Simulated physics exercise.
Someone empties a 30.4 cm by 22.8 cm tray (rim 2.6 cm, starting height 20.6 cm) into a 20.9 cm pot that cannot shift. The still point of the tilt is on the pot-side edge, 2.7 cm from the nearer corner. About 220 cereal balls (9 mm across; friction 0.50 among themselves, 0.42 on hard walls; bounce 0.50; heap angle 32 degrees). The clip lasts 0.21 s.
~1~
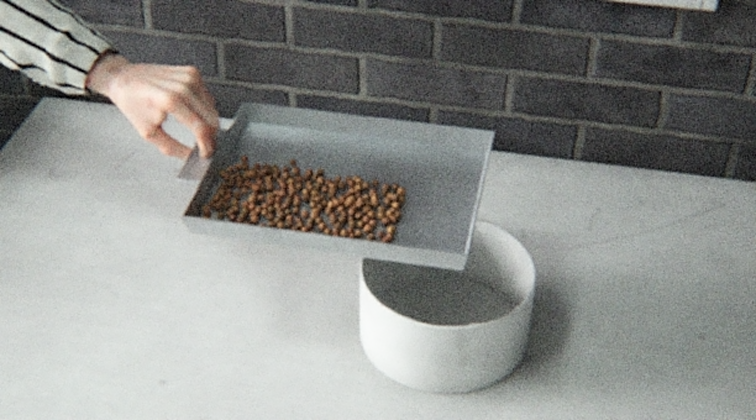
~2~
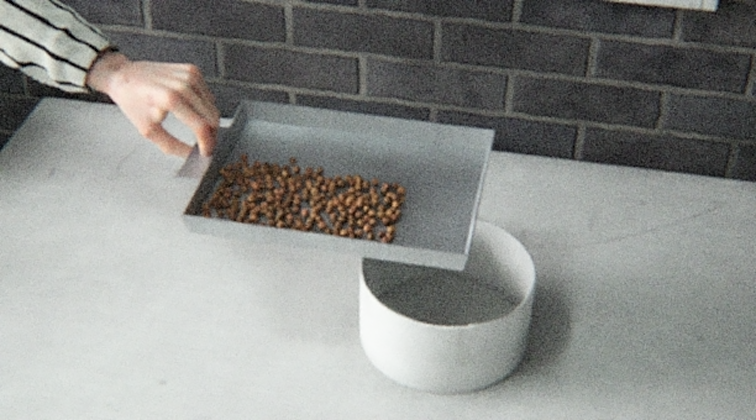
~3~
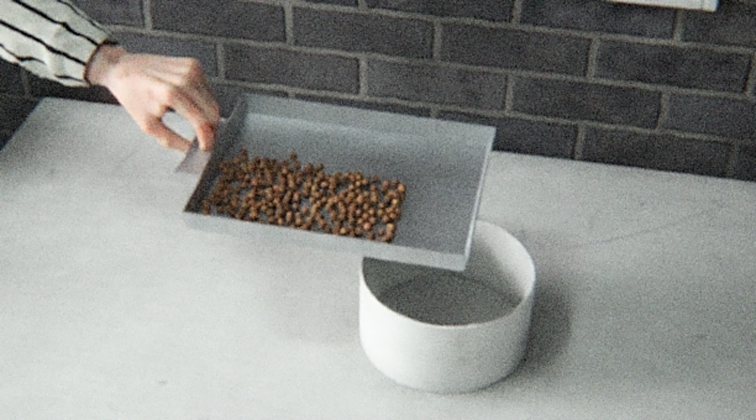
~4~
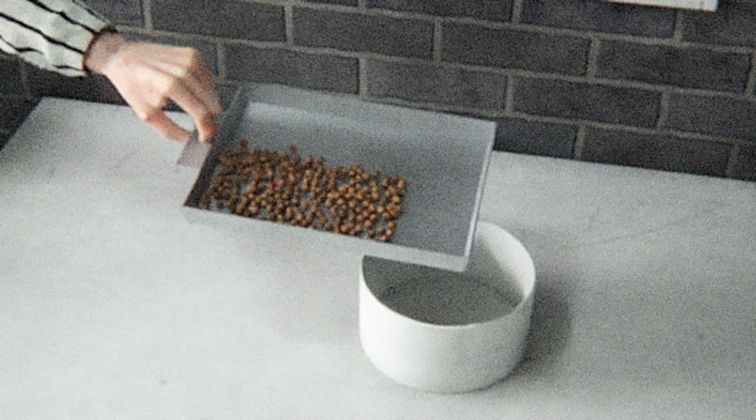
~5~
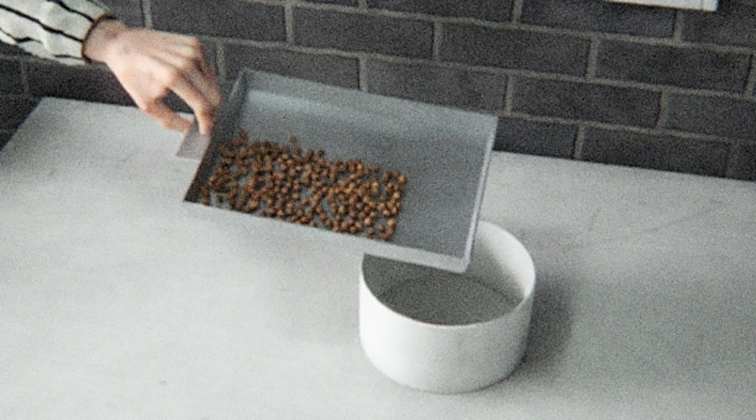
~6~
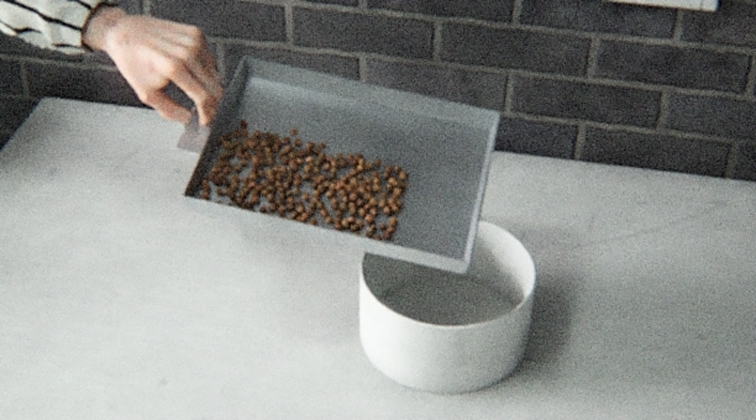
A grey metal tray holding small brown balls started out nearly level, then tilted gradually toward a white pot on its right as a hand in a striped sleeve gripped its left end.
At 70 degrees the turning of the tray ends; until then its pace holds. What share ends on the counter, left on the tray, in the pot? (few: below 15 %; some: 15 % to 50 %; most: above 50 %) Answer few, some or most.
Counter: Few, tray: Most, pot: Few.
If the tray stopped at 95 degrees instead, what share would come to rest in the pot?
Then about 0 per cent.
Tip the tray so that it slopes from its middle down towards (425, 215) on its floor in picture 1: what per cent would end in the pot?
About 0 per cent.
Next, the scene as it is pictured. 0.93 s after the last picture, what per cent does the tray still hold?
Some 100 per cent of the load.
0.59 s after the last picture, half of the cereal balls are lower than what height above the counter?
Roughly 28 cm.
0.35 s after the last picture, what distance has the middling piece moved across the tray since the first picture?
Some 5 cm.
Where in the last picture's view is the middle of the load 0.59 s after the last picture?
At about (378, 204).
Then, 0.35 s after the last picture, tilt 40 degrees; the tray holds 100 %, the pot 0 %.
Then, 0.59 s after the last picture, tilt 59 degrees; the tray holds 100 %, the pot 0 %.
Then, 0.93 s after the last picture, tilt 70 degrees; the tray holds 100 %, the pot 0 %.
In the end, counter 5 %, tray 95 %, pot 0 %.
